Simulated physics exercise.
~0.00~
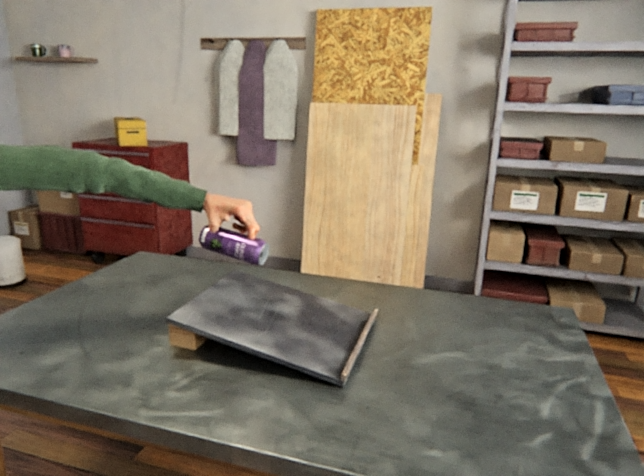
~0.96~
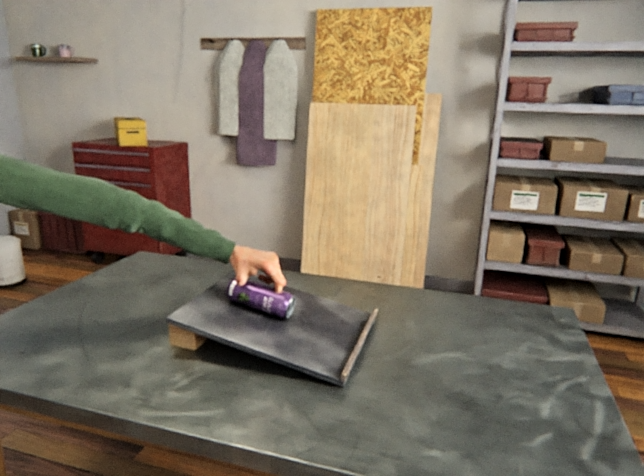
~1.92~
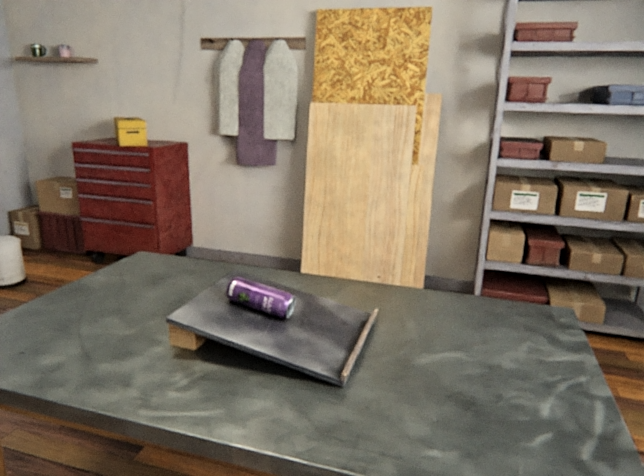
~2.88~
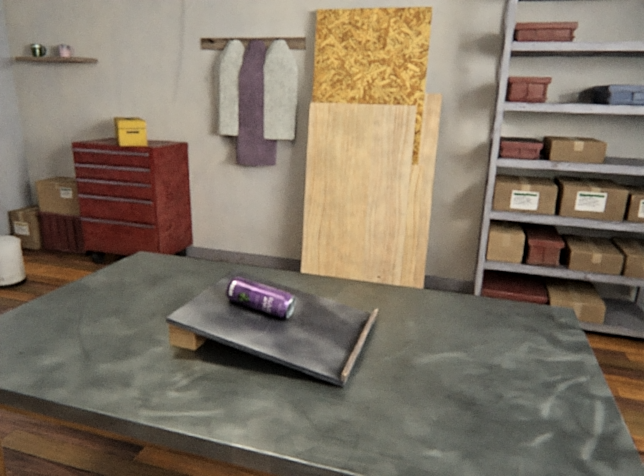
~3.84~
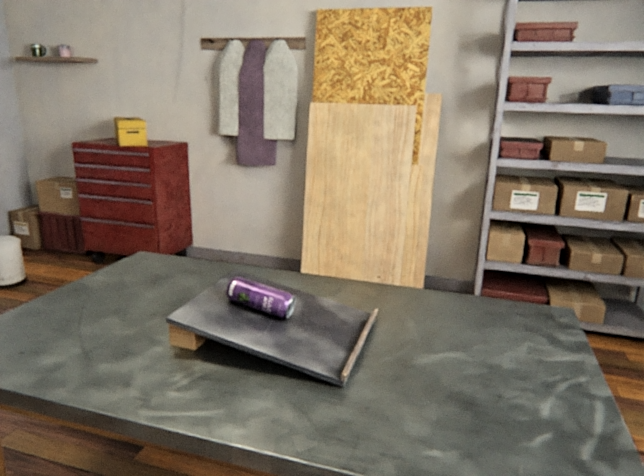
A purple can, held on its side by a hand in a green sleeve, hovers above a dark, tilted board that rests on a small wooden block on a gray table. The hand moves right and down, setting the can on its side near the raised upper part of the board. It then lets go and withdraws to the left, out of view. The can stays exactly where it was placed, neither rolling nor sliding down the slope. At the end, both can and board remain still, with a red drawer cabinet and shelves of boxes behind.
